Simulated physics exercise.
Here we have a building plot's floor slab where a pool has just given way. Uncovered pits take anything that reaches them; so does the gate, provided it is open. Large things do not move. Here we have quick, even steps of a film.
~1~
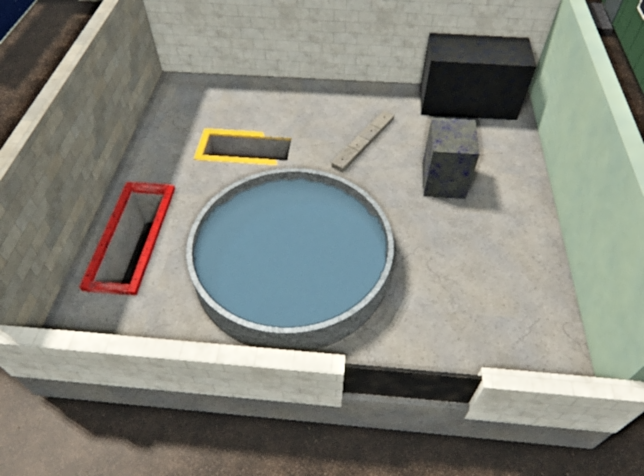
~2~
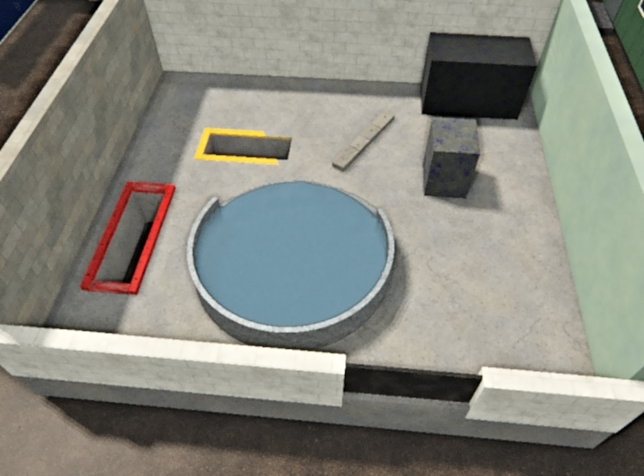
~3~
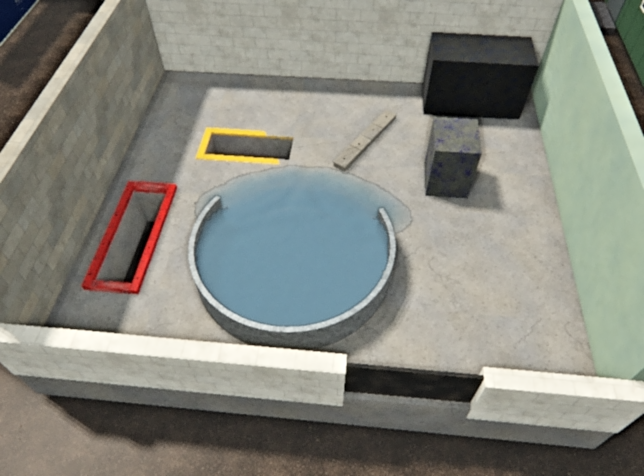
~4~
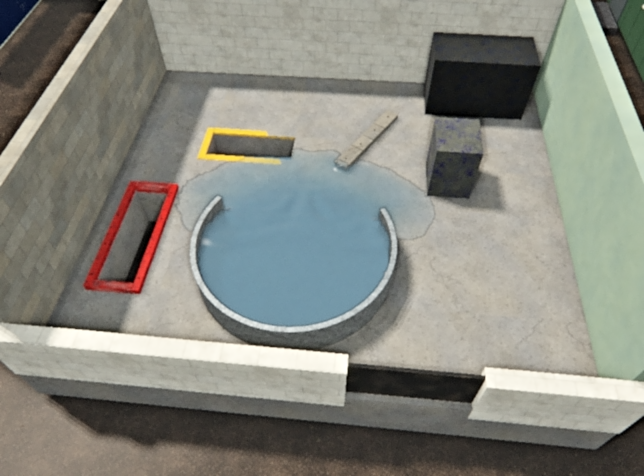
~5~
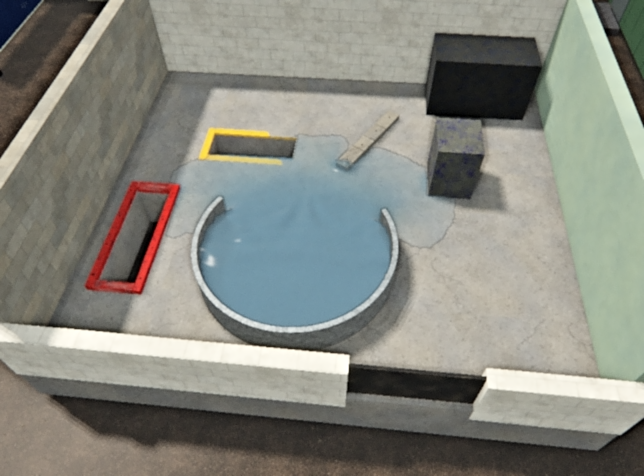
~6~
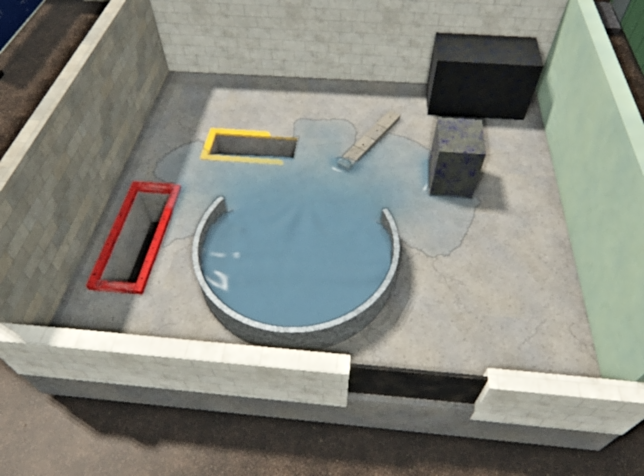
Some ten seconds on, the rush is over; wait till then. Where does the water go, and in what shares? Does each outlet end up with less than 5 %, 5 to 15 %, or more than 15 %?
Each ends thus: The gate with less than 5 %; the yellow pit with more than 15 %; the red pit with less than 5 %.
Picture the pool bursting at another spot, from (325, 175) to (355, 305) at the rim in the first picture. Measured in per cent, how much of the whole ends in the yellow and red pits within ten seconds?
Estimates in per cent: Yellow 6, red 0.
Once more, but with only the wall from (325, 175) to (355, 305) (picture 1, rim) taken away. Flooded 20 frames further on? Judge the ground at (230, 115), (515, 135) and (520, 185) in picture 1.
The first would be still unwetted, the second drenched and the third drenched.
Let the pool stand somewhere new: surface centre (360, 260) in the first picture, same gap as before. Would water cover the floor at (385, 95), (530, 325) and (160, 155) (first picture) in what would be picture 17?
So, first one got wet, second one stays dry, third one got wet.
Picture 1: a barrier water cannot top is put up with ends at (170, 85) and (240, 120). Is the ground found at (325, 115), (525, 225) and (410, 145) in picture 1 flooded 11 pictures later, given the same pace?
In the order you listed them: Soaked, soaked, soaked.
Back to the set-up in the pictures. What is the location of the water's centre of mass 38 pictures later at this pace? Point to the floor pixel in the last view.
Near (327, 172).
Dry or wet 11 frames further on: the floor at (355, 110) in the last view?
Looking at that place, I'd say inundated.
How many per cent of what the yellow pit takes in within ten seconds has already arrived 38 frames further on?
I'd put it at about 75 per cent.
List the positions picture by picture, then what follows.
The first frame shows still water in the pool at (291, 244).
In the second frame, water pours out on the pool's far side and has run to a hidden place.
In the third frame, water pours out on the pool's far side and has run to (202, 210).
In the fourth frame, the front is at (186, 197), out from the gap on the pool's far side.
In the fifth frame, water pours out on the pool's far side and has run to (450, 199).
In the sixth frame, the front is at (474, 201), out from the gap on the pool's far side.
A moment on, water covers 35 % of the floor; the gate 0 %, the yellow pit 7 %, the red pit 0 %.
Next, water covers 45 % of the floor; the gate 0 %, the yellow pit 15 %, the red pit 0 %.
Then, water covers 50 % of the floor; the gate 0 %, the yellow pit 25 %, the red pit 0 %.
Later, water covers 75 % of the floor; the gate 0 %, the yellow pit 33 %, the red pit 0 %.
In the end, water covers 95 % of the floor; the gate 0 %, the yellow pit 43 %, the red pit 1 %.
